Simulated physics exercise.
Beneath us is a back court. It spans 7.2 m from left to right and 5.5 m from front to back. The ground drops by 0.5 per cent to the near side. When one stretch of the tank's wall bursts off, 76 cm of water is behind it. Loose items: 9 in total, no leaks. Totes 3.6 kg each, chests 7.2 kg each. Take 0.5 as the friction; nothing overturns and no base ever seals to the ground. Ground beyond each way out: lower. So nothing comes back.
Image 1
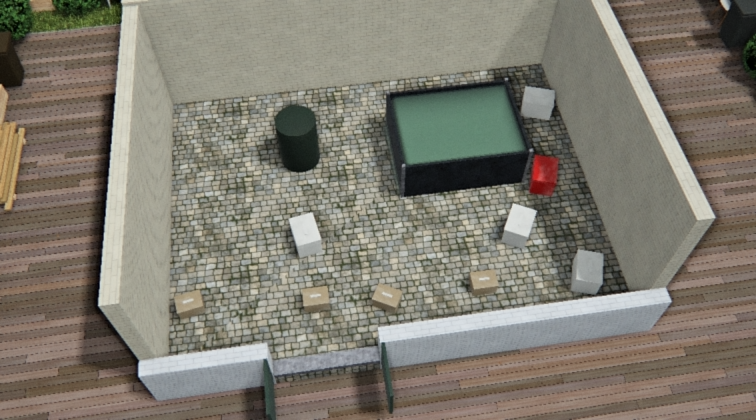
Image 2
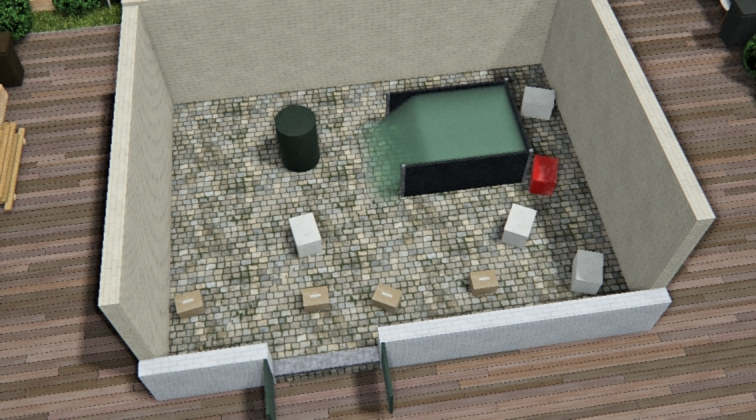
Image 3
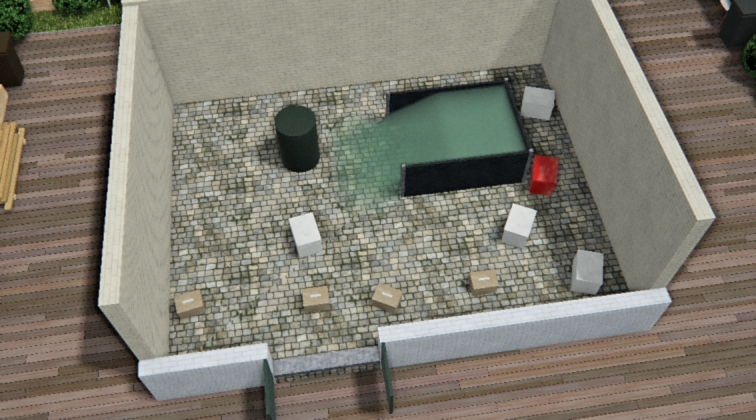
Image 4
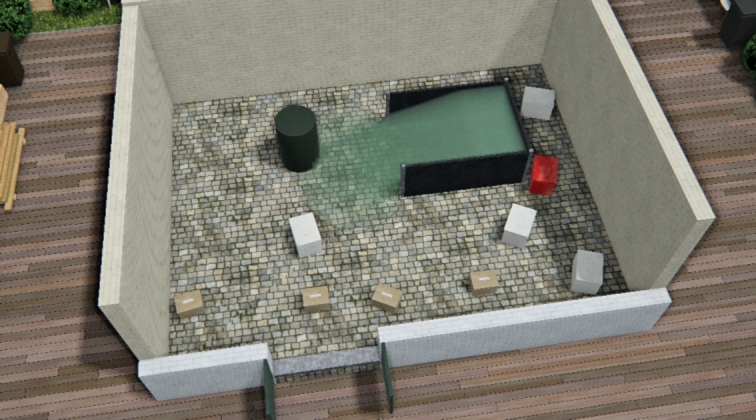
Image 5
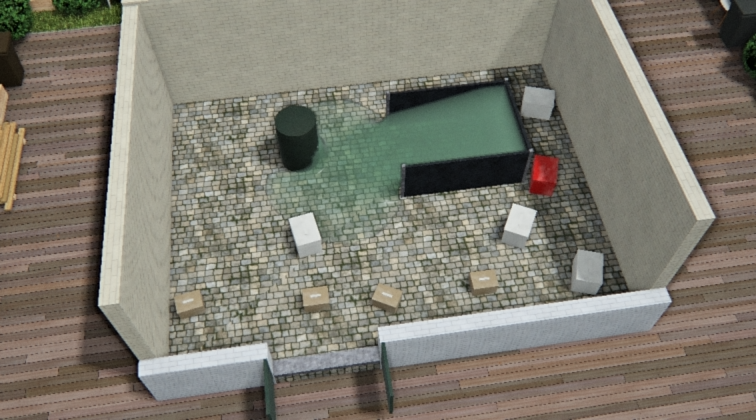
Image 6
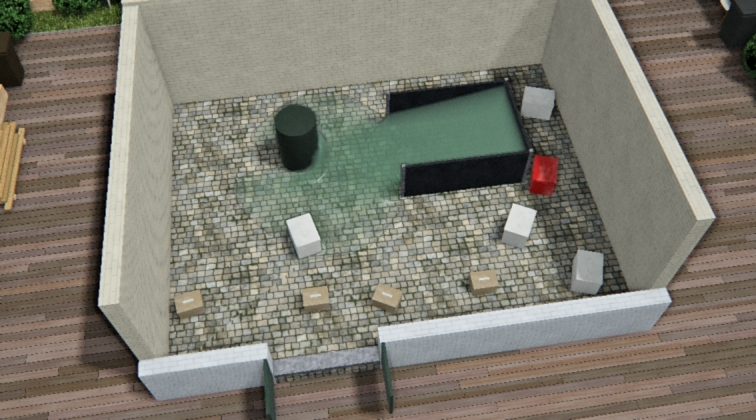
The clip shows a walled, stone-paved court with scattered boxes and a dark upright cylinder as the left side of a water tank gives way and greenish water spreads leftward across the paving, around the cylinder, while the red box stays still.
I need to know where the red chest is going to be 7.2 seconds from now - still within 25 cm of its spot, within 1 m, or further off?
It remains close to its start.
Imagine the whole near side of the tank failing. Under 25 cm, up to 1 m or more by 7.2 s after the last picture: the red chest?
After that, the red chest is washed away.
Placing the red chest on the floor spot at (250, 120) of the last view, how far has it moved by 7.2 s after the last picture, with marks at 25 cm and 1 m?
As it turns out, it is swept away.
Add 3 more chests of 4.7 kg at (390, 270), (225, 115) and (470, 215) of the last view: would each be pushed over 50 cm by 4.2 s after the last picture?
In order: Below it, above it, below it.
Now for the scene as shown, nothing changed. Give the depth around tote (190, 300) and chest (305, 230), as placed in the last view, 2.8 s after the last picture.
Roughly 22 and 16 cm.
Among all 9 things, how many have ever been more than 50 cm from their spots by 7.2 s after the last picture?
That adds up to 6.
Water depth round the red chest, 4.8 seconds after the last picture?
Close to 0 centimetres.
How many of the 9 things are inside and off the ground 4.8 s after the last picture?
The count is 2.
Then, 0.9 s after the last picture the red chest is near (546, 169), 0.0 m from its start, aground; 0 of 9 are out; 0 afloat.
Then, 2.8 s after the last picture the red chest is near (546, 169), 0.0 m from its start, aground; 0 of 9 are out; 2 afloat.
Then, 4.8 s after the last picture the red chest is near (546, 169), 0.0 m from its start, aground; 1 of 9 are out; 2 afloat.
Then, 7.2 s after the last picture the red chest is near (546, 169), 0.0 m from its start, aground; 2 of 9 are out; 4 afloat.
